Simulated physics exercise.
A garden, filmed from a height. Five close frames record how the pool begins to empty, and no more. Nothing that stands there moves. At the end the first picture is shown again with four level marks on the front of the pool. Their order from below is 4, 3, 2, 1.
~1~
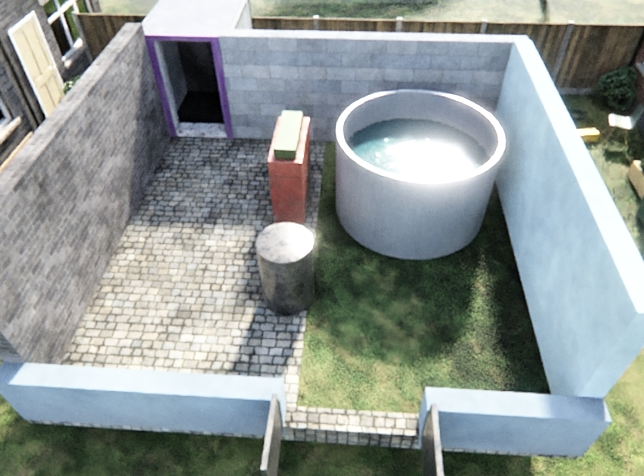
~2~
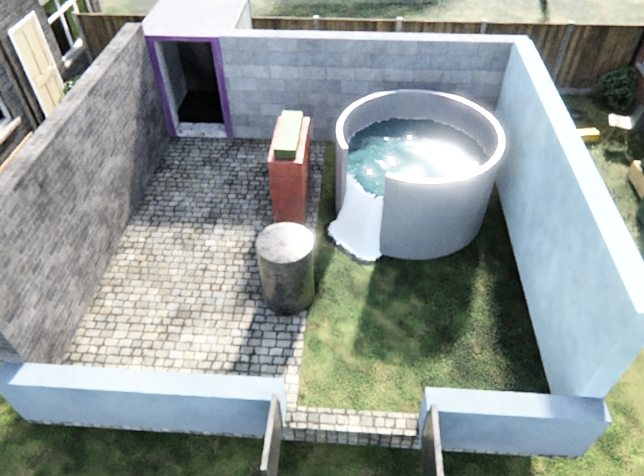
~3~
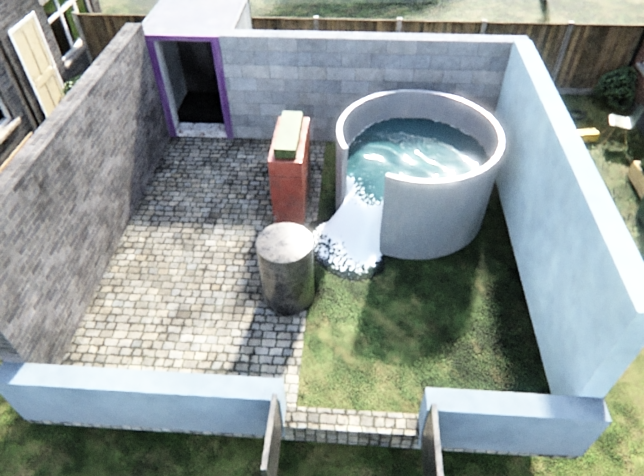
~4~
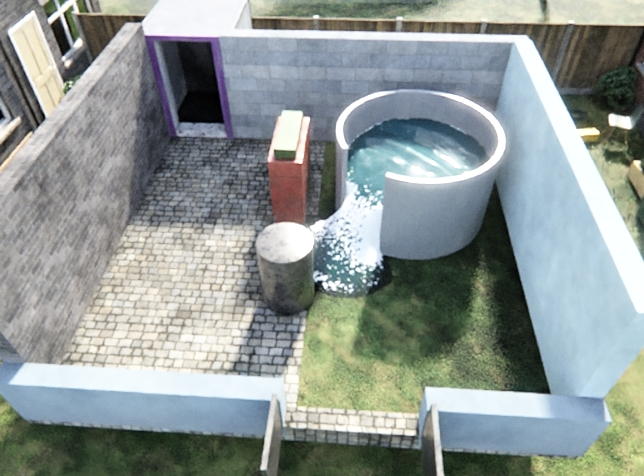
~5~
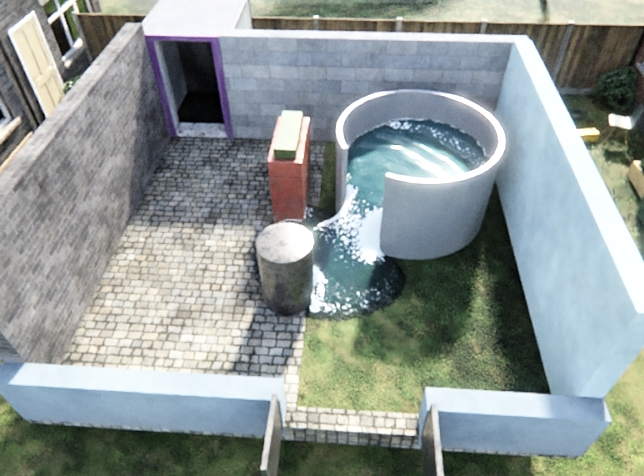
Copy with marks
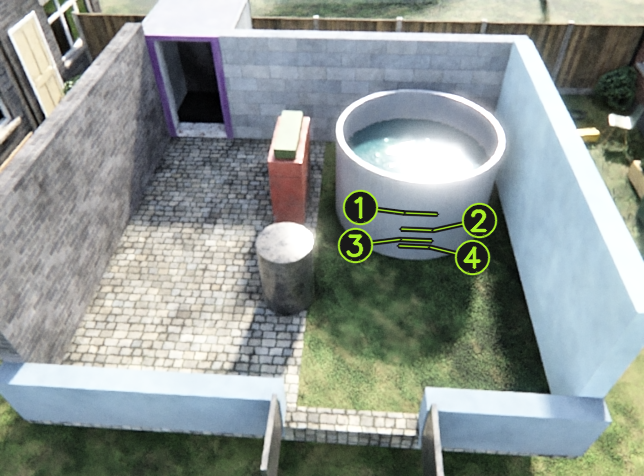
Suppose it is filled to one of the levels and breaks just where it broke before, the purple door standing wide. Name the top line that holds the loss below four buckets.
It is 1.
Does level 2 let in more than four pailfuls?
No, that is safe.
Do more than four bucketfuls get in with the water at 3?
No, that is safe.
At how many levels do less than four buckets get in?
All of them.
On the marked copy, 1 at (420, 213); 2 at (417, 229); 3 at (415, 240); 4 at (414, 246); from the bottom up 4, 3, 2, 1.
If 1 is chosen, a splash gets over, under a bucket.
If 2 is chosen, nothing gets over.
If 3 is chosen, nothing gets over.
If 4 is chosen, nothing gets over.
